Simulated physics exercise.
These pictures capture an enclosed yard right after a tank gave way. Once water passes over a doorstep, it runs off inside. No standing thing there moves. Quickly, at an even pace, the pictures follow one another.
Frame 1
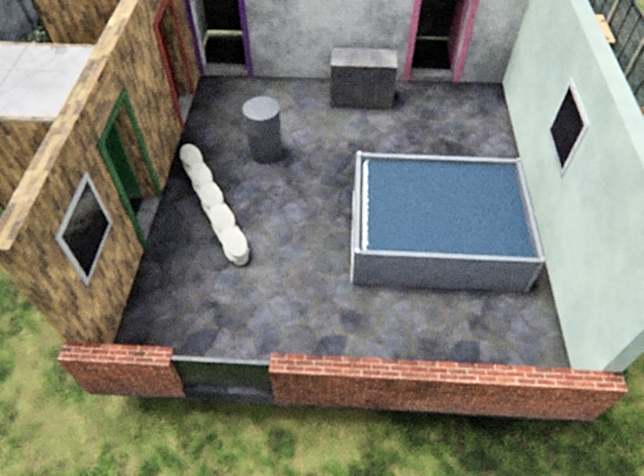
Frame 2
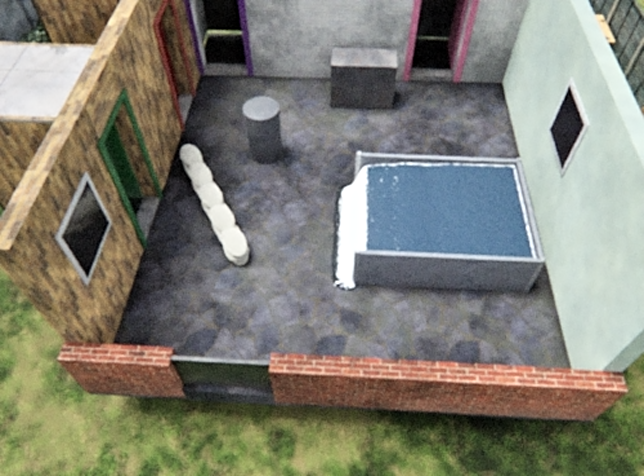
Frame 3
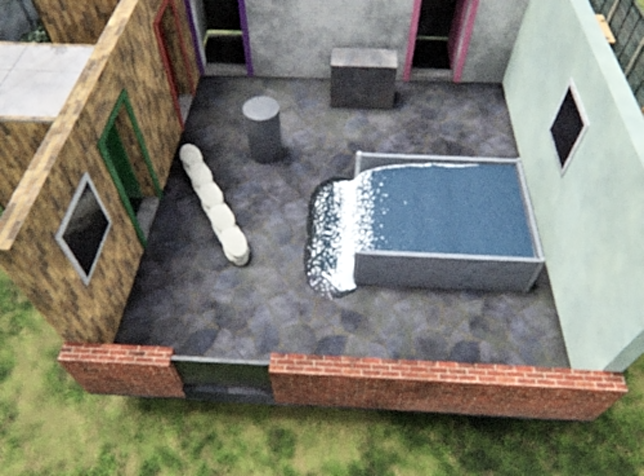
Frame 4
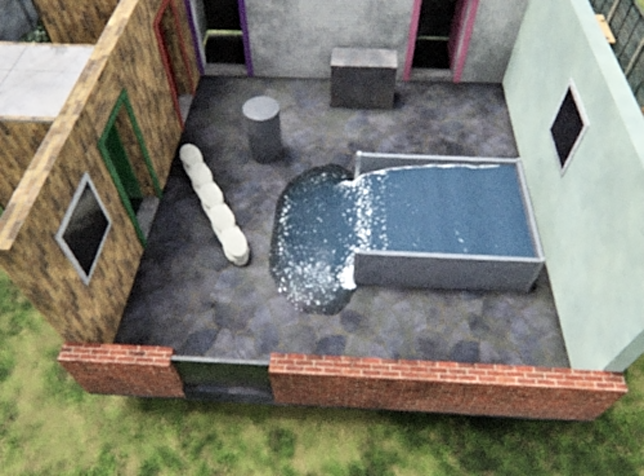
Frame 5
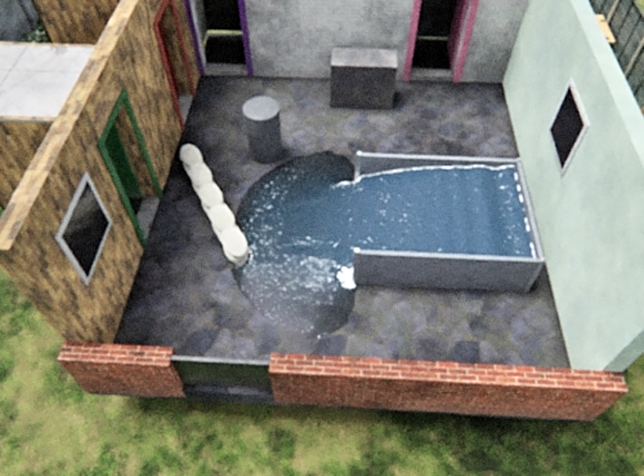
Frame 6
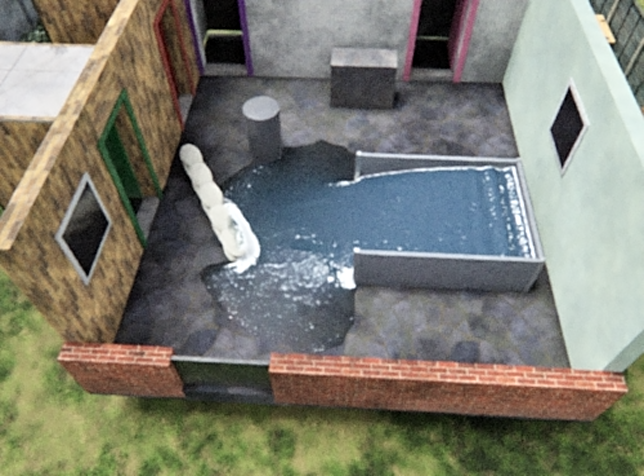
Water pours from the tank's open left side and spreads across the grey yard floor to the white barrier.
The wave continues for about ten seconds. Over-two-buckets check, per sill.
In the end pink door: Within two buckets; green door: Exceeds two buckets; purple door: Exceeds two buckets; red door: Exceeds two buckets.
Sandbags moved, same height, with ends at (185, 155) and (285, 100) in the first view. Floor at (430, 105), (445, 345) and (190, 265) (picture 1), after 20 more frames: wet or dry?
One after the other: Not flooded, no water, flooded.
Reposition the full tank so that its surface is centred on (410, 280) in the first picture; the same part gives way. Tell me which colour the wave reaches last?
Final one: The pink door.
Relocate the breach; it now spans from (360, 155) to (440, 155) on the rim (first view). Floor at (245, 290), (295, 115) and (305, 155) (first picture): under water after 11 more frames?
So: Spared, then wetted, then wetted.
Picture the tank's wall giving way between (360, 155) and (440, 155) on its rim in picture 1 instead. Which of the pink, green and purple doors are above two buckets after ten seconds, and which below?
Pink door exceeds the limit, green door falls short, purple door exceeds the limit.
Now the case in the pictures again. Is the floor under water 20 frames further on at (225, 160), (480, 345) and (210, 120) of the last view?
Result, as listed: Wetted / not wetted / wetted.
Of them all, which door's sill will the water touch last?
The one in pink.
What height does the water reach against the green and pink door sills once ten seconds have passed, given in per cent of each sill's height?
Readings, in sequence: 130 percent and 40 percent.
A moment on, water covers 35 % of the floor; the pink door not reached, the green door not reached, the purple door not reached, the red door not reached.
Next, water covers 50 % of the floor; the pink door not reached, the green door wet at the sill, nothing in, the purple door under two buckets in, the red door under two buckets in.
Then, water covers 55 % of the floor; the pink door not reached, the green door wet at the sill, nothing in, the purple door far over two buckets in, the red door over two buckets in.
Later, water covers 85 % of the floor; the pink door wet at the sill, nothing in, the green door over two buckets in, the purple door far over two buckets in, the red door far over two buckets in.
In the end, water covers 95 % of the floor; the pink door wet at the sill, nothing in, the green door far over two buckets in, the purple door far over two buckets in, the red door far over two buckets in.
